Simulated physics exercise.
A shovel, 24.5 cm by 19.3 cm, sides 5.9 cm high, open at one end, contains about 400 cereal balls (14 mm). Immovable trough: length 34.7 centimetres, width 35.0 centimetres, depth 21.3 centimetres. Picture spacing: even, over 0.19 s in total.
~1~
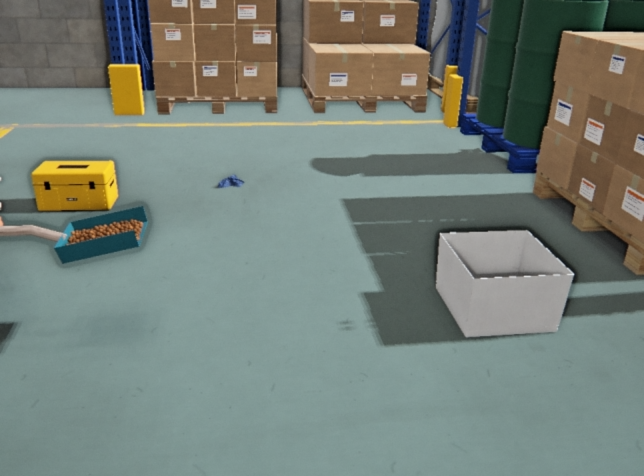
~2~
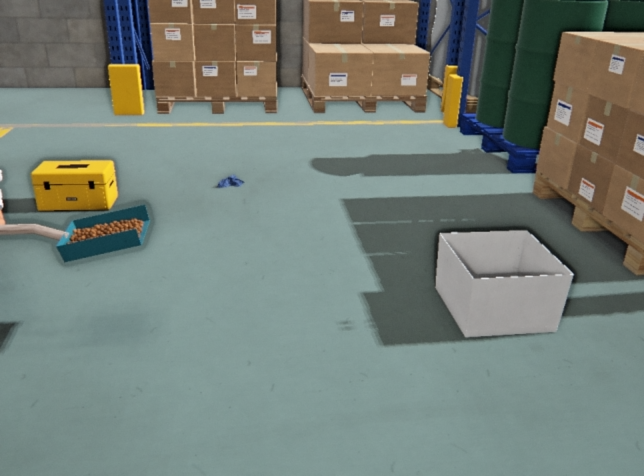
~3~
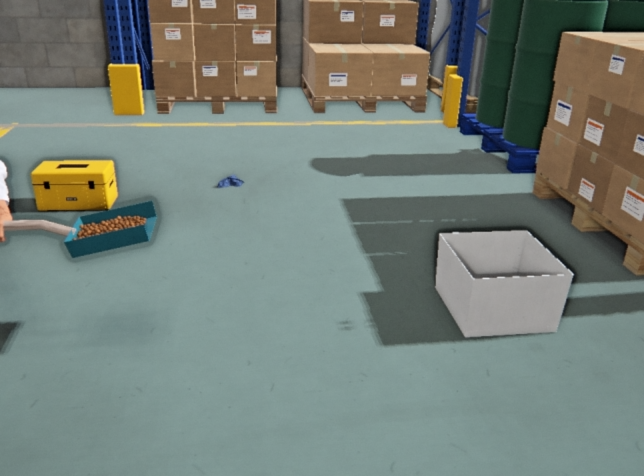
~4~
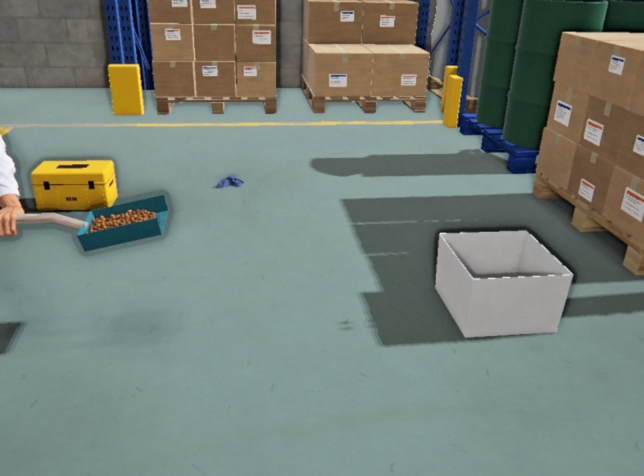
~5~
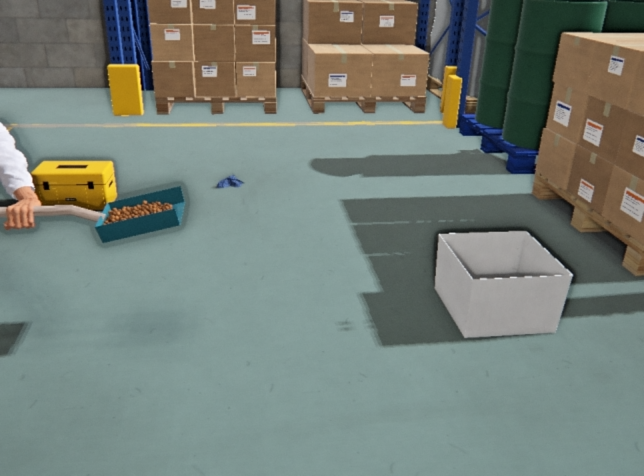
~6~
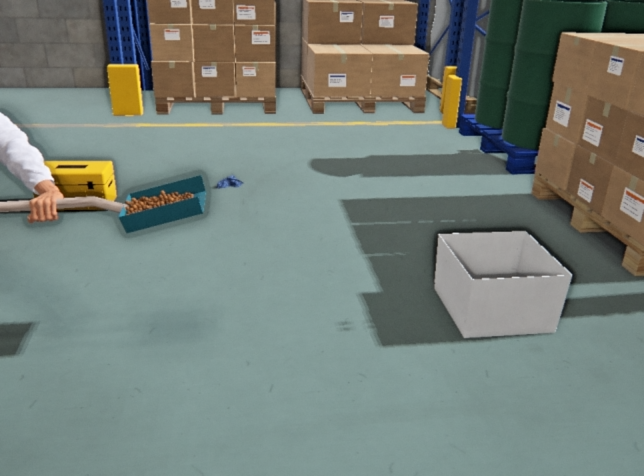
In this clip, a teal shovel holding small orange-brown balls moves slowly, then faster, to the right and slightly upward past a yellow toolbox, as a hand and white-sleeved arm gripping its handle come into view; a white trough stays still.
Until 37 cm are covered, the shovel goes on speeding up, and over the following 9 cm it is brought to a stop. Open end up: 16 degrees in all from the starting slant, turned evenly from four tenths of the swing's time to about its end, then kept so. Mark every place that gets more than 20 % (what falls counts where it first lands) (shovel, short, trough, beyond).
Shovel below, short above, trough above, beyond below.
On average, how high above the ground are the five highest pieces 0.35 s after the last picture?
Roughly 65 cm above the ground.
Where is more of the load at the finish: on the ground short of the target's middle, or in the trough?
More ends on the ground short of the target's middle.
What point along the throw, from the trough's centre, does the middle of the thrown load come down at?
Around 20 centimetres short of the centre.
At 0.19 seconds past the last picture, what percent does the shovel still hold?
Roughly 20 %.
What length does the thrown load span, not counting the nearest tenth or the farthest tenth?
It spans around 65 cm.
Then, 0.11 s after the last picture, tilt 25 degrees; shovel 90 %, in the air 10 %; middle of all pieces near (235, 178).
Then, 0.19 s after the last picture, tilt 28 degrees; shovel 20 %, in the air 80 %; middle of all pieces near (283, 160).
Then, 0.27 s after the last picture, tilt 28 degrees; in the air 100 %; middle of all pieces near (326, 156).
Then, 0.35 s after the last picture, tilt 28 degrees; in the air 100 %; middle of all pieces near (367, 170).
In the end, shovel 0 %, short 55 %, trough 45 %, beyond 0 %.
